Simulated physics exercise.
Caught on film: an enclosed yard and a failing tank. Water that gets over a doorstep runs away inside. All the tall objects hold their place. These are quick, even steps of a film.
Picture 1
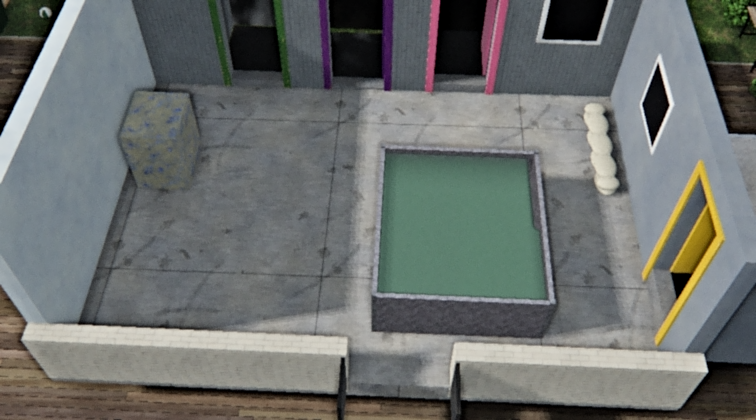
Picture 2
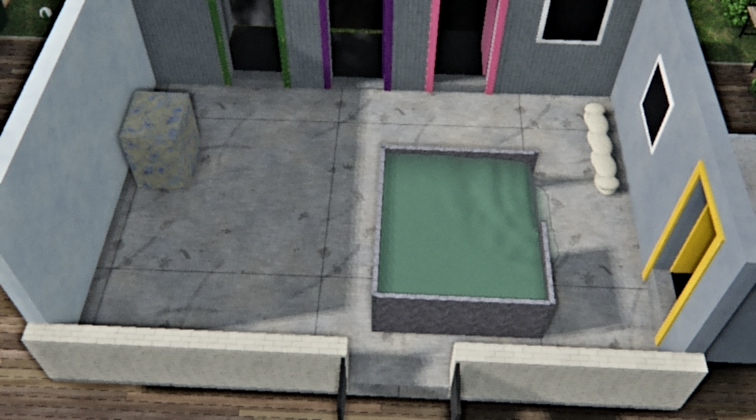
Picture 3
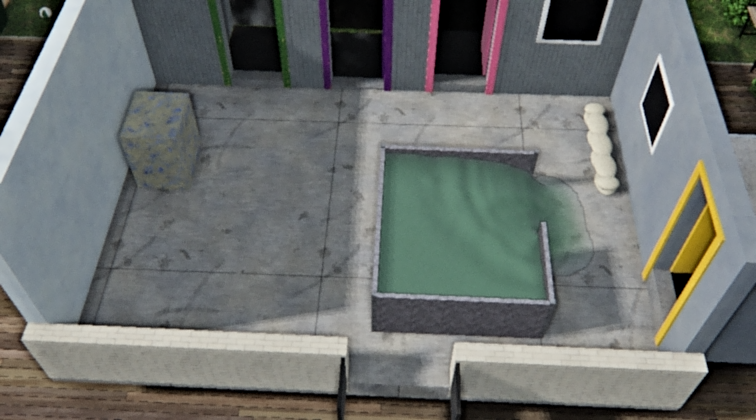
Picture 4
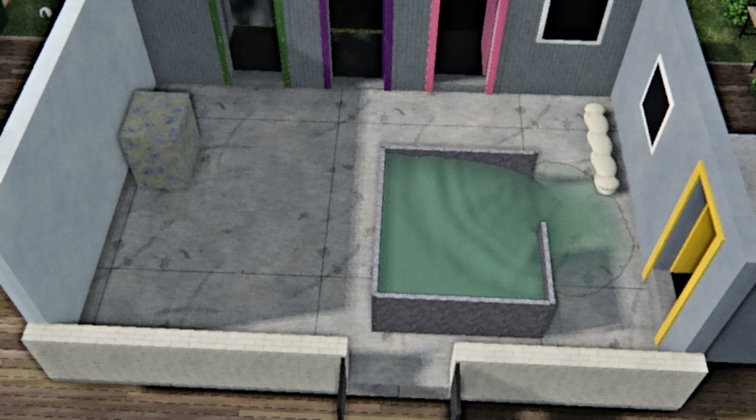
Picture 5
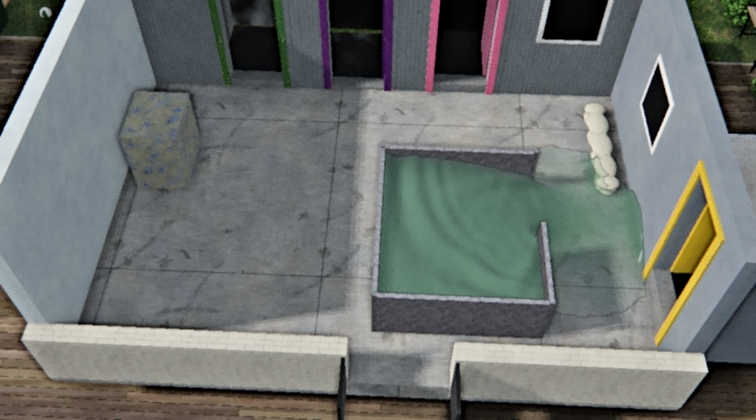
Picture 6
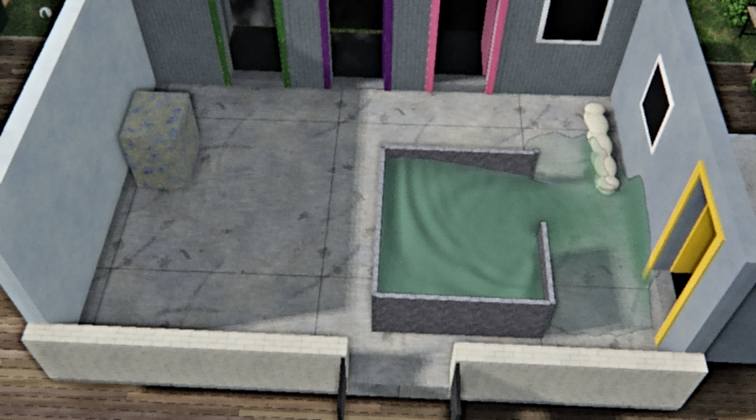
Green water fills a square, dark-walled tank right of centre in a grey walled yard, seen from high above by a still camera. A speckled block stands at left, pale rounded lumps line the right side near a yellow doorway, and green, purple and pink surrounds edge the back openings. The tank's right side opens, and rippling water pours through, spreading across the floor to the right wall and yellow doorway.
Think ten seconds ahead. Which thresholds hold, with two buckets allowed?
In the end: The green door stays under that; the yellow door stays under that; the pink door stays under that; the purple door stays under that.
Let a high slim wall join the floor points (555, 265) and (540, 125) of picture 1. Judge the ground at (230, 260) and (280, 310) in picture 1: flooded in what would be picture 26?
One after the other: No water, not flooded.
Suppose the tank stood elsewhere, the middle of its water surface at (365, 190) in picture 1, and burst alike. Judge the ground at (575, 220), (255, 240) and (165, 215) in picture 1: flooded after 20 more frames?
As listed: Flooded, no water, dry.
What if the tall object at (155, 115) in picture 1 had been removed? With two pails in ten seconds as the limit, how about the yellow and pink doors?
My reading: The yellow door lets less in, the pink door is under.
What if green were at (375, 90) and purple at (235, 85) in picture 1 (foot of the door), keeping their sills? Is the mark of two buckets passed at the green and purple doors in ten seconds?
Then: The green one stays under, the purple one floods.
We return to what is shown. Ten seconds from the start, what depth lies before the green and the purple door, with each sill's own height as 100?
About 90 and 70 per cent.
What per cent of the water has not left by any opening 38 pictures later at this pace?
Near 96 in a hundred.
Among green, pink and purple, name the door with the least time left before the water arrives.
That is the pink-painted one.
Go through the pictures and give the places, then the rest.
In the first frame, the tank at (461, 222) is whole and still.
In the second frame, water pours out at (531, 214) and has run to a hidden place.
In the third frame, water pours out at (530, 214) and has run to (583, 259).
In the fourth frame, the front is at (627, 244), out from the gap at (530, 215).
In the fifth frame, water pours out at (530, 216) and has run to (644, 290).
In the sixth frame, the front is at (650, 321), out from the gap at (530, 215).
A moment on, water covers 15 % of the floor; the green door not reached, the yellow door wet at the sill, nothing in, the pink door not reached, the purple door not reached.
Next, water covers 25 % of the floor; the green door not reached, the yellow door wet at the sill, nothing in, the pink door wet at the sill, nothing in, the purple door not reached.
Then, water covers 60 % of the floor; the green door wet at the sill, nothing in, the yellow door wet at the sill, nothing in, the pink door wet at the sill, nothing in, the purple door wet at the sill, nothing in.
Later, water covers 90 % of the floor; the green door wet at the sill, nothing in, the yellow door wet at the sill, nothing in, the pink door wet at the sill, nothing in, the purple door wet at the sill, nothing in.
In the end, water covers 95 % of the floor; the green door wet at the sill, nothing in, the yellow door wet at the sill, nothing in, the pink door wet at the sill, nothing in, the purple door wet at the sill, nothing in.
